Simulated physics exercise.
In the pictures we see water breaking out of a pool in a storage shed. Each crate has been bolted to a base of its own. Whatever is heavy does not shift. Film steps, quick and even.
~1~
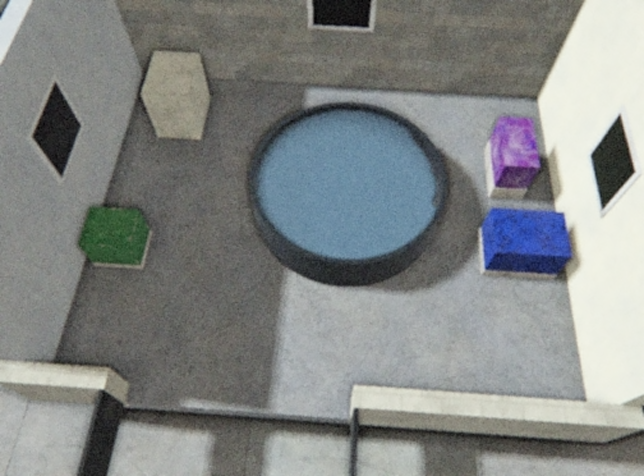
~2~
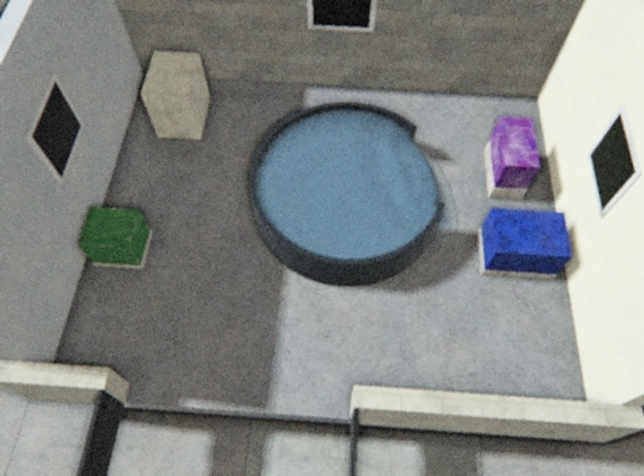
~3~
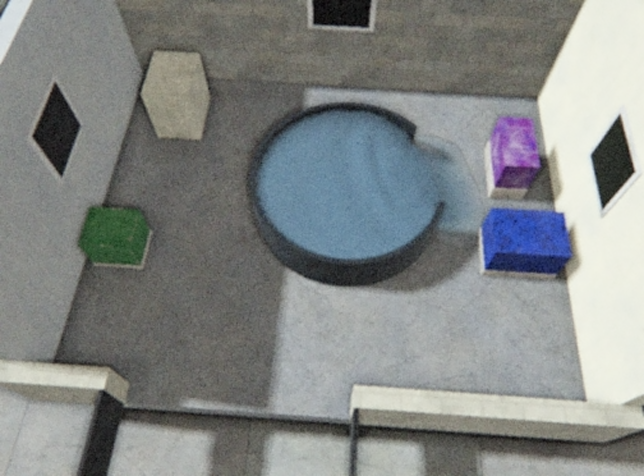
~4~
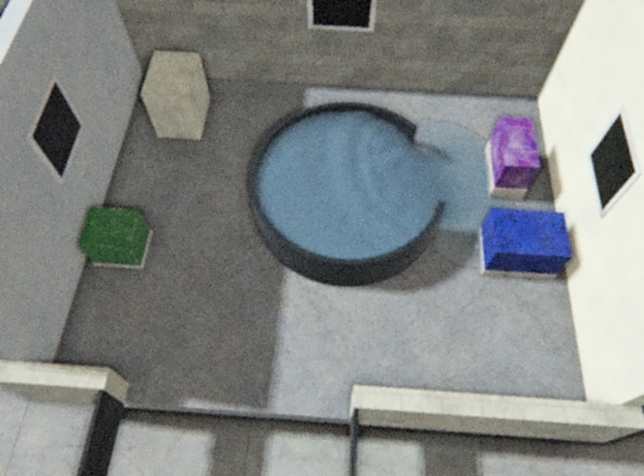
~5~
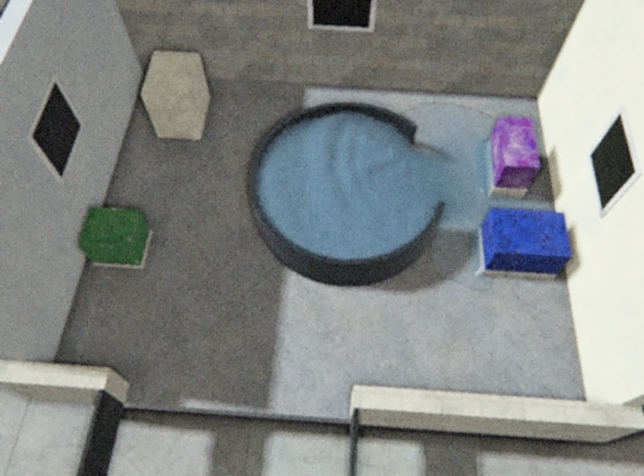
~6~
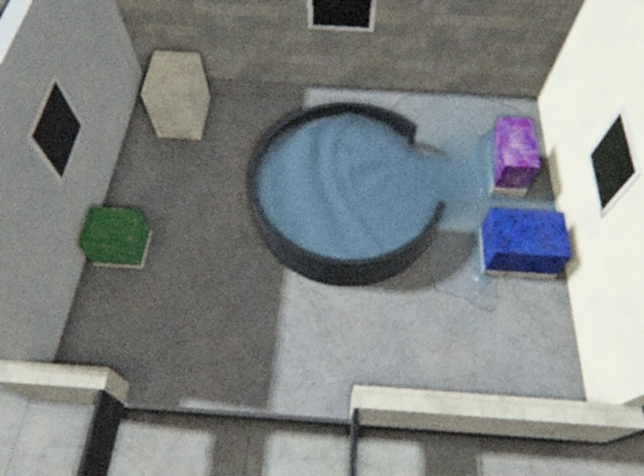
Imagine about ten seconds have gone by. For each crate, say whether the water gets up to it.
The green crate is not above the water; the purple crate is not above the water; the blue crate is not above the water.
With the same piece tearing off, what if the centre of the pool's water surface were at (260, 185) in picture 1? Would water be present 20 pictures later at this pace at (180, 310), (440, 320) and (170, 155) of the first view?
Taking the three spots in order: Bare, swamped, bare.
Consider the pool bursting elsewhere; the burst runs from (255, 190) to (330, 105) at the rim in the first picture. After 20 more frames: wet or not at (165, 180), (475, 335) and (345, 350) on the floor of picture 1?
As listed: Under water, dry, no water.
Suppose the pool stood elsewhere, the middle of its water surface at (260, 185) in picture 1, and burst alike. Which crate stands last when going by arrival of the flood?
The green one comes last.
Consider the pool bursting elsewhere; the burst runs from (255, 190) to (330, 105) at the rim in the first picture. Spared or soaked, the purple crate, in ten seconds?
So, as it turns out, the purple crate is left untouched.
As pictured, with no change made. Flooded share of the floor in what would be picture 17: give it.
30 %.
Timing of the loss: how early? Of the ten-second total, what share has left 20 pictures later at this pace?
Close to 0 %.
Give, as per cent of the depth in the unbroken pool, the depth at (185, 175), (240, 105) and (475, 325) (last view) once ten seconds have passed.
14, 18, 8 %.
A moment on, water covers 20 % of the floor; the green crate not reached, the purple crate water round its plinth, the blue crate water round its plinth.
Next, water covers 30 % of the floor; the green crate not reached, the purple crate water round its plinth, the blue crate water round its plinth.
Then, water covers 55 % of the floor; the green crate not reached, the purple crate water round its plinth, the blue crate water round its plinth.
Later, water covers 95 % of the floor; the green crate water round its plinth, the purple crate water round its plinth, the blue crate water round its plinth.
In the end, water covers 100 % of the floor; the green crate was topped, the purple crate was topped, the blue crate was topped.
